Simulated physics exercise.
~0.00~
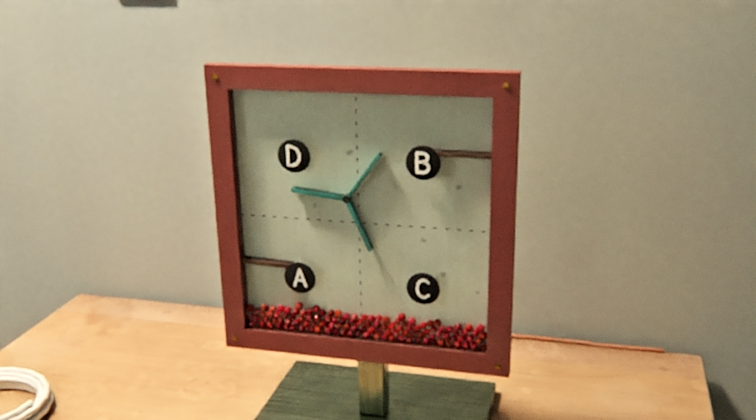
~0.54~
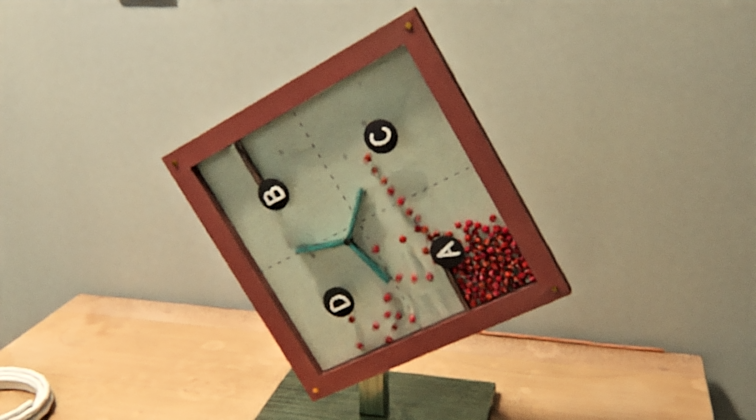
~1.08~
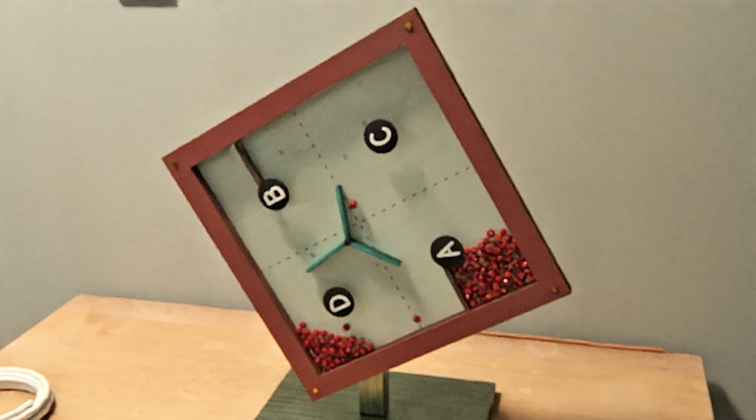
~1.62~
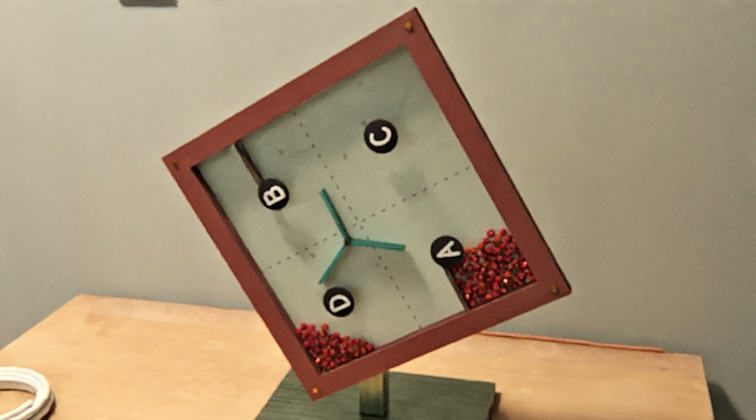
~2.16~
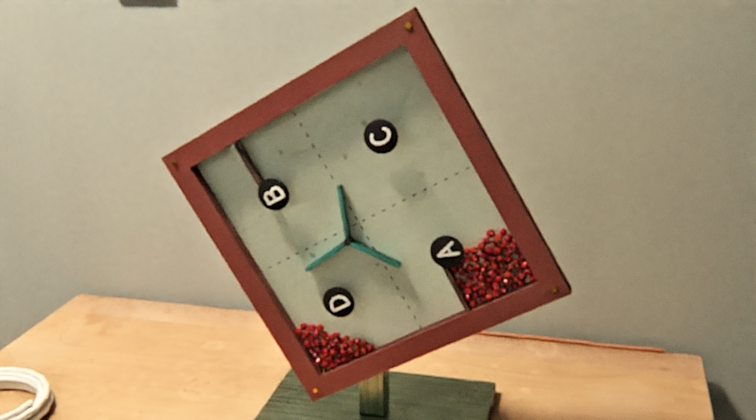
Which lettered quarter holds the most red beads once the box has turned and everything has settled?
Quarter A ends up with the most beads, in a heap at the lower right, while a smaller heap rests in quarter D.
